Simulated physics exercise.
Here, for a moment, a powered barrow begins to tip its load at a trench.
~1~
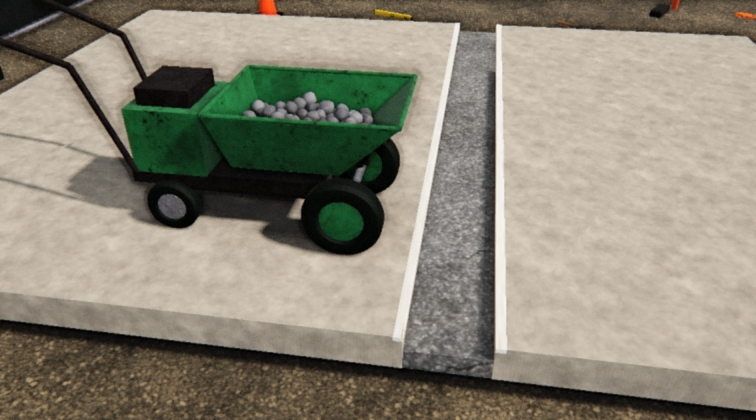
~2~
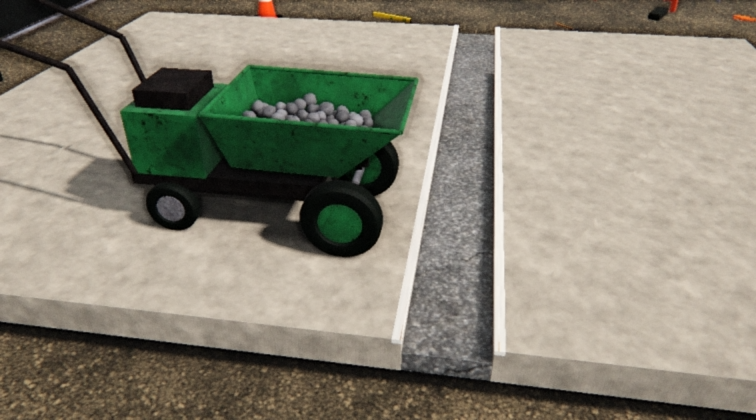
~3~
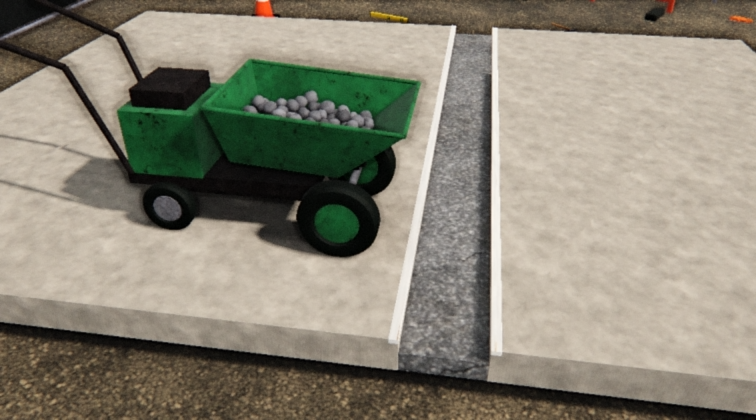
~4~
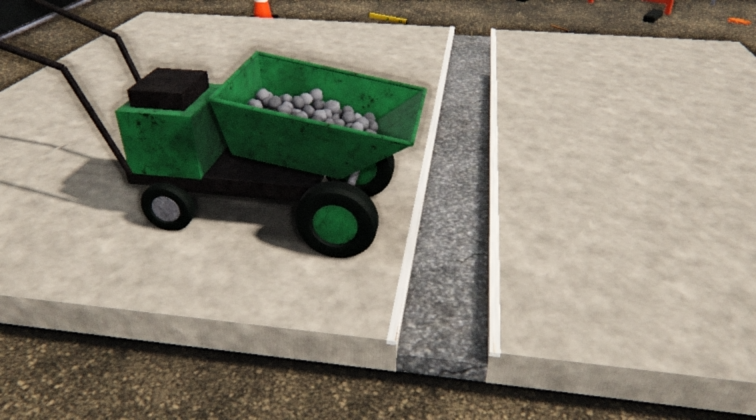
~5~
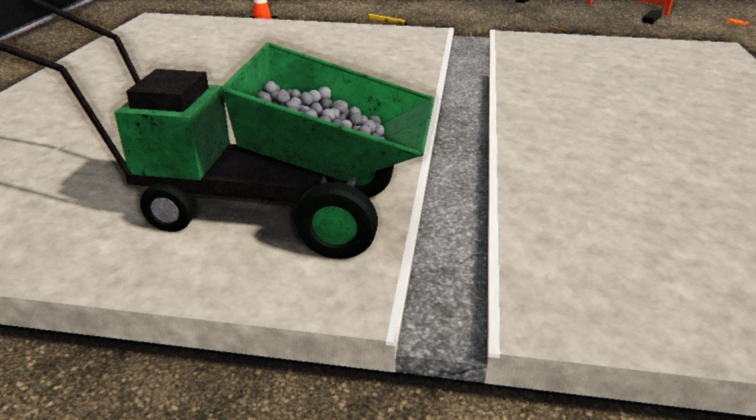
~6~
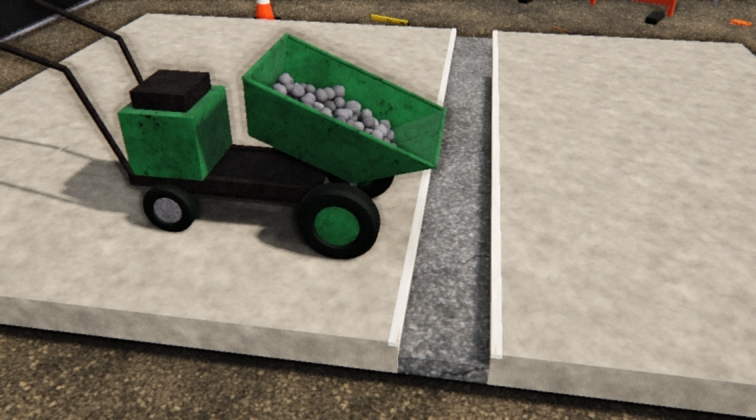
On a pale concrete slab split by a narrow gravel-coloured trench, a green powered barrow stands left of the gap, its skip level and loaded with round grey cobbles. The skip begins to tilt, slightly at first, then clearly, its back rising and its front lip dipping toward the right.
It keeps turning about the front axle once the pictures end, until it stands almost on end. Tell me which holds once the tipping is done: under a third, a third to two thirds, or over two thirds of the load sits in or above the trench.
What ends in the trench is going to be one-third to two-thirds of the load.
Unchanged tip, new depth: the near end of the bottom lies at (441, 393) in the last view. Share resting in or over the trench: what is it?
It comes out near 90 percent.
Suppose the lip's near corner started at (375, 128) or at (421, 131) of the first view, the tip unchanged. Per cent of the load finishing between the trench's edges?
You'd get 60 in a hundred the first time and 20 in a hundred the second.
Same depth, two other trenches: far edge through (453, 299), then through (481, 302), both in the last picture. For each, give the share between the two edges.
Result, try 1: 0 in a hundred; try 2: 20 in a hundred.
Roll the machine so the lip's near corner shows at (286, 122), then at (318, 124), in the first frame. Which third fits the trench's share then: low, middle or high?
Under a third, then in the middle band.
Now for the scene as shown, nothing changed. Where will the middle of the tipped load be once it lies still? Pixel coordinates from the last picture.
Somewhere close to (485, 238) in the last picture.
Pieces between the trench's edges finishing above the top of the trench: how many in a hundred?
35 %.
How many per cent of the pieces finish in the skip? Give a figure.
I'd put it near 35 percent.
Just after the last frame, skip tipped steeply; every one in the skip.
A moment on, skip tipped right over; roughly a third in the skip; roughly half in or heaped over the trench; about a tenth beyond it.
Further on, skip tipped right over; roughly a third in the skip; roughly half in or heaped over the trench; roughly a quarter beyond it.
When it is over, skip tipped right over; roughly a third in the skip; roughly half in or heaped over the trench; roughly a quarter beyond it.
